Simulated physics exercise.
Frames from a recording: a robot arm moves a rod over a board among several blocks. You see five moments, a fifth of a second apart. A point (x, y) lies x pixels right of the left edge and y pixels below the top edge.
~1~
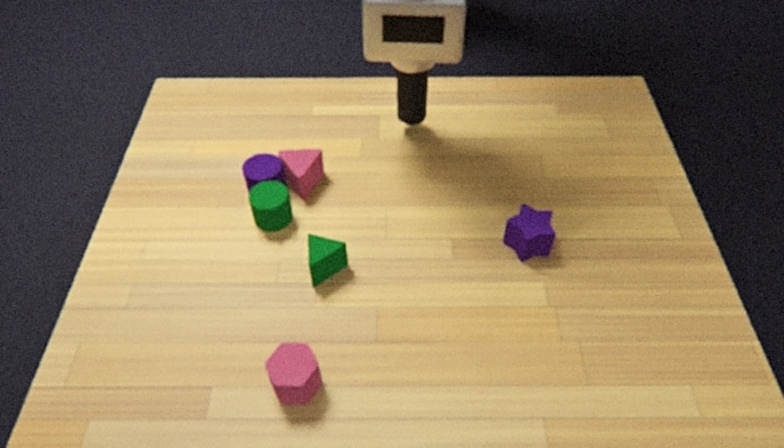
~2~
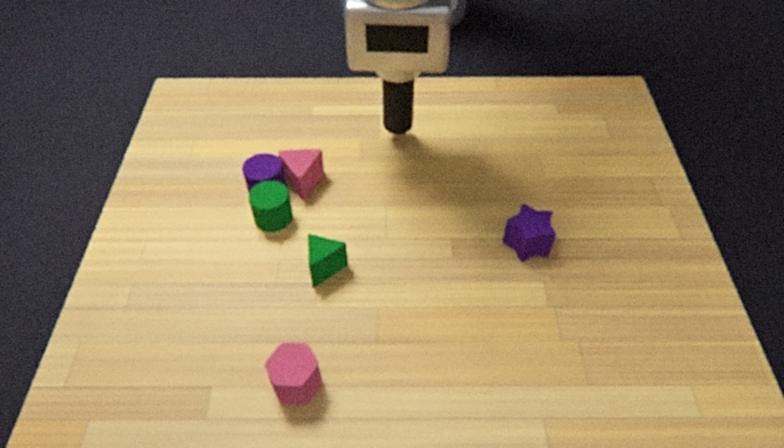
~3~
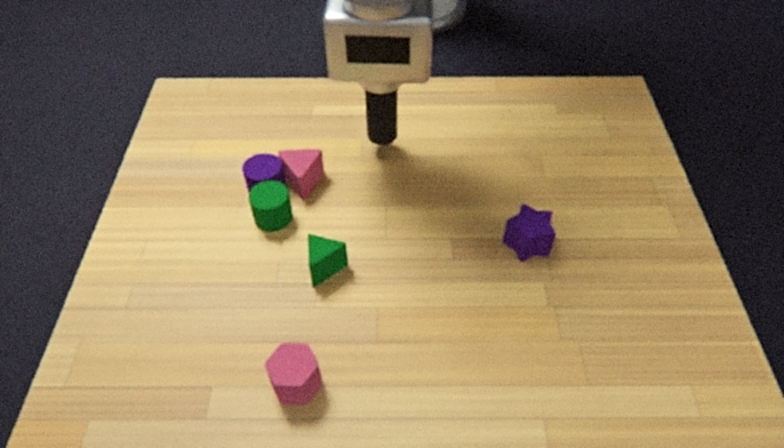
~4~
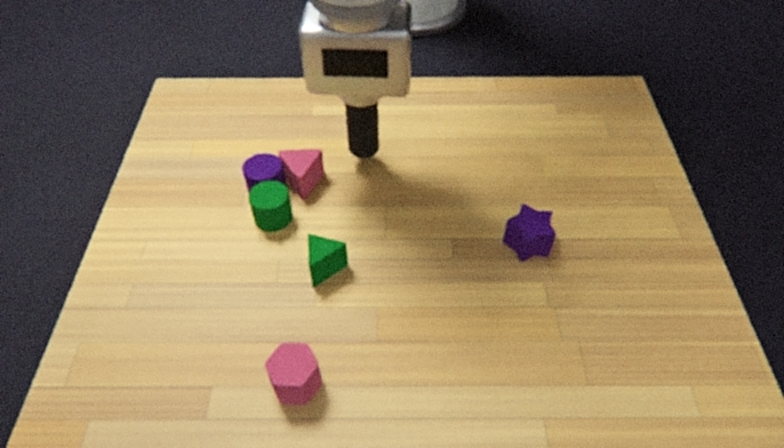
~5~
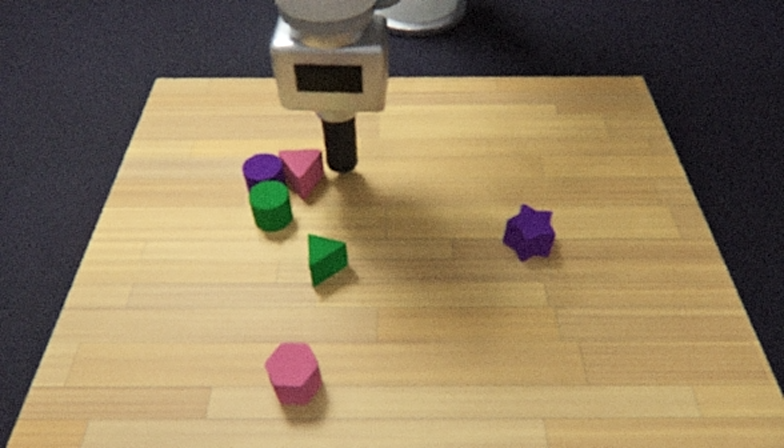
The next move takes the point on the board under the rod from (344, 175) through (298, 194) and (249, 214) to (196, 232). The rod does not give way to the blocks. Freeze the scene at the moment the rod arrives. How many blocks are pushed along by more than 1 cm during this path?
I'd say three or more blocks get shifted by more than about 1 cm.
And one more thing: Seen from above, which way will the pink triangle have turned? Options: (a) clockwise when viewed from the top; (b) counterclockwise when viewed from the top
Letter a.
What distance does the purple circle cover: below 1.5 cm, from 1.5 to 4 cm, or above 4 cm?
It travels between 1.5 and 4 cm.
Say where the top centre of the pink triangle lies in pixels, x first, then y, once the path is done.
The point I'd pick in the picture is (275, 154).
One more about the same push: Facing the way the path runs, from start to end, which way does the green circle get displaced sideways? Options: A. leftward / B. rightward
My pick is A.
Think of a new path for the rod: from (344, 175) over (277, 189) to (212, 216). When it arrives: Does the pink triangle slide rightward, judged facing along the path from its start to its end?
Answer: Yes.
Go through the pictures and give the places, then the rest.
The first picture shows rod's lower end at (412, 117); purple circle at (262, 165); green circle at (268, 194); pink triangle at (300, 159); green triangle at (321, 247).
The second picture shows rod at (398, 126); blocks still.
The third picture shows rod at (382, 137); blocks still.
The fourth picture shows rod at (364, 149); blocks still.
The fifth picture shows rod at (343, 164); purple circle at (262, 165); green circle at (268, 194); pink triangle at (300, 159); green triangle at (321, 247).
The first path, step by step. One third of the way, rod at (295, 183); purple circle at (243, 166); pink triangle at (276, 154), turned 20° clockwise.
Two thirds of the way, rod at (246, 203); purple circle at (236, 166); green circle at (237, 220); pink triangle at (275, 154), turned 30° clockwise.
At the end, rod at (192, 221); purple circle at (236, 166); green circle at (230, 226); pink triangle at (275, 154), turned 30° clockwise; green triangle still.
